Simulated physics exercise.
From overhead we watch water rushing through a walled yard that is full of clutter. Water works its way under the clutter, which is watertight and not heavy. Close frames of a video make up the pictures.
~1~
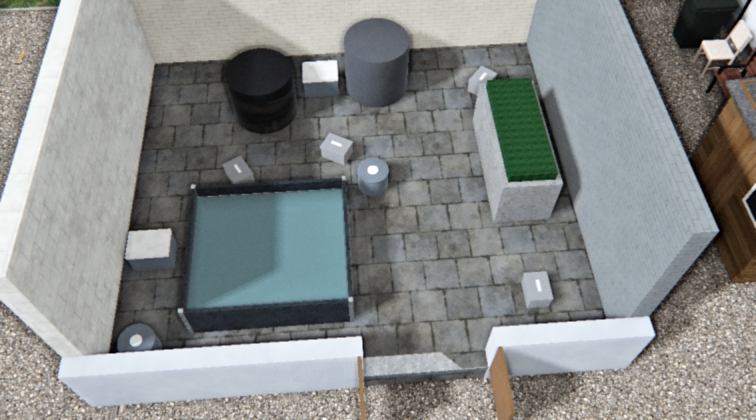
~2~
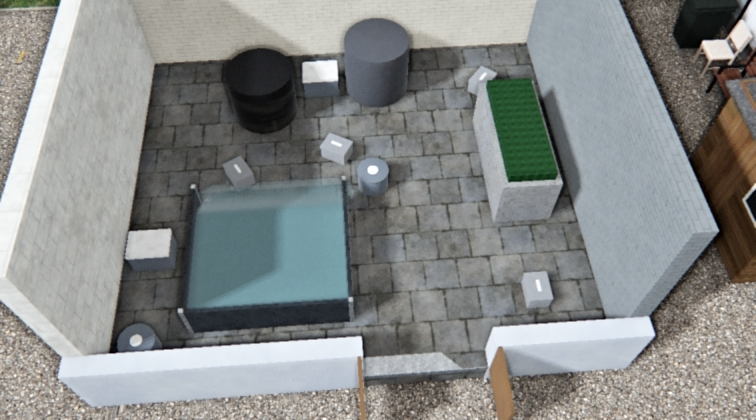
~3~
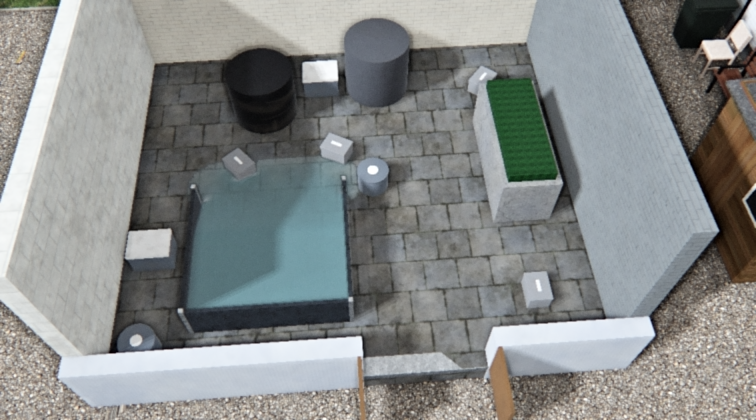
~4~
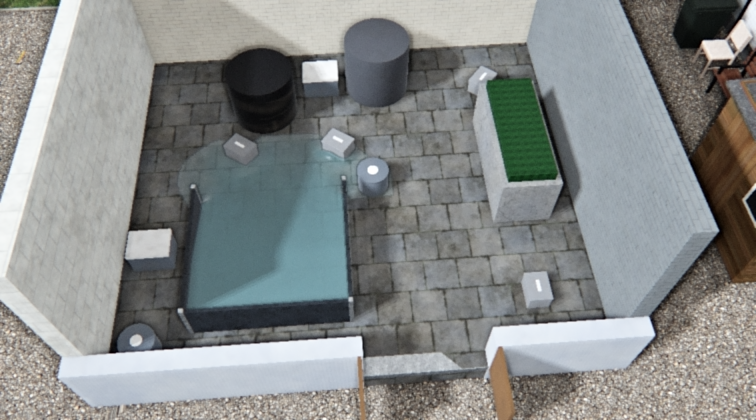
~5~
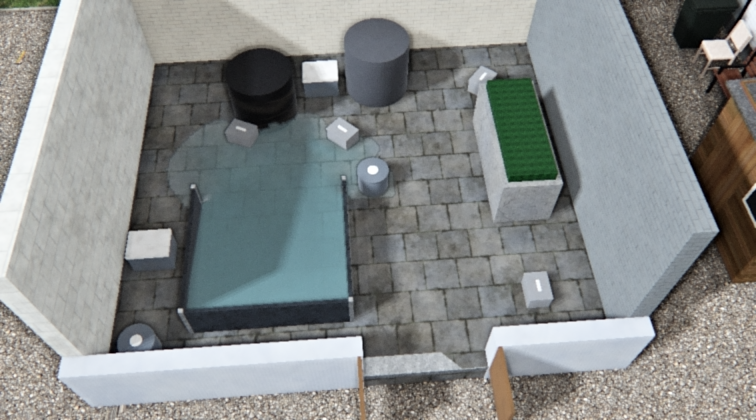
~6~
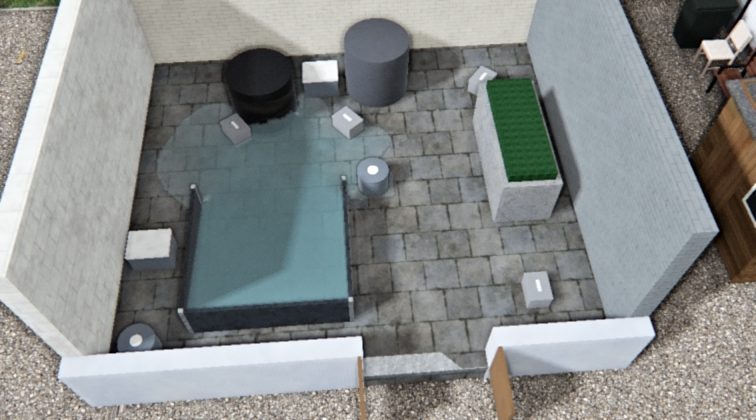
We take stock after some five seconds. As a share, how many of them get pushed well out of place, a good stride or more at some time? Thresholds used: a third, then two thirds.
It stays in the middle third.
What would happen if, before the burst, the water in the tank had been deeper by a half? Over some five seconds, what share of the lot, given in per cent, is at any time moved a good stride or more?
Something like 60 in a hundred of them.
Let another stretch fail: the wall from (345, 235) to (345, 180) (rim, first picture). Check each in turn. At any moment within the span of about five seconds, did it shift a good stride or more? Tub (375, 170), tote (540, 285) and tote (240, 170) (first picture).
The first: Got that far; the second: Got that far; the third: Never got that far.
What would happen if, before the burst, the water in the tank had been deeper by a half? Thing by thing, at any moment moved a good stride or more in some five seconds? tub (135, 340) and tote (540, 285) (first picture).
Taking them in order, didn't get there and then didn't get there.
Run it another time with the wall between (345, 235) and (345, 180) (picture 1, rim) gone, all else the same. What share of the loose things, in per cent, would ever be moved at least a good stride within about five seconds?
20 per cent or thereabouts.
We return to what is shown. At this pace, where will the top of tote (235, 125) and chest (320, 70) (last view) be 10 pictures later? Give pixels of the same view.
(176, 54) and (336, 40), about.
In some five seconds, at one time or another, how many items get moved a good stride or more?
Exactly 5.
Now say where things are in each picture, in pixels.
The first frame shows a tote at (238, 169) rests on the ground; a tote at (337, 144), on the bottom; 0 of 8 have shifted.
The second frame shows a tote at (238, 169) rests on the ground; a tote at (337, 144) rests on the ground; 0 of 8 have shifted.
The third frame shows a tote at (239, 161) rests on the ground, close to its start; a tote at (337, 144) rests on the ground; 1 of 8 have shifted.
The fourth frame shows a tote at (240, 145) rests on the ground, a stride from its start; a tote at (338, 140), on the bottom, close to its start; 2 of 8 have shifted.
The fifth frame shows a tote at (241, 129) rests on the ground, a stride from its start; a tote at (343, 129) rests on the ground, close to its start; 2 of 8 have shifted.
The sixth frame shows a tote at (235, 125), on the bottom, a stride from its start; a tote at (348, 118) rests on the ground, a stride from its start; 2 of 8 have shifted.
A moment on, 2 of 8 are well off their spots; 1 afloat.
Next, 3 of 8 are well off their spots; 3 afloat.
Later, 3 of 8 are well off their spots; 2 afloat.
In the end, 5 of 8 are well off their spots, and 5 have been at some point; 4 afloat.
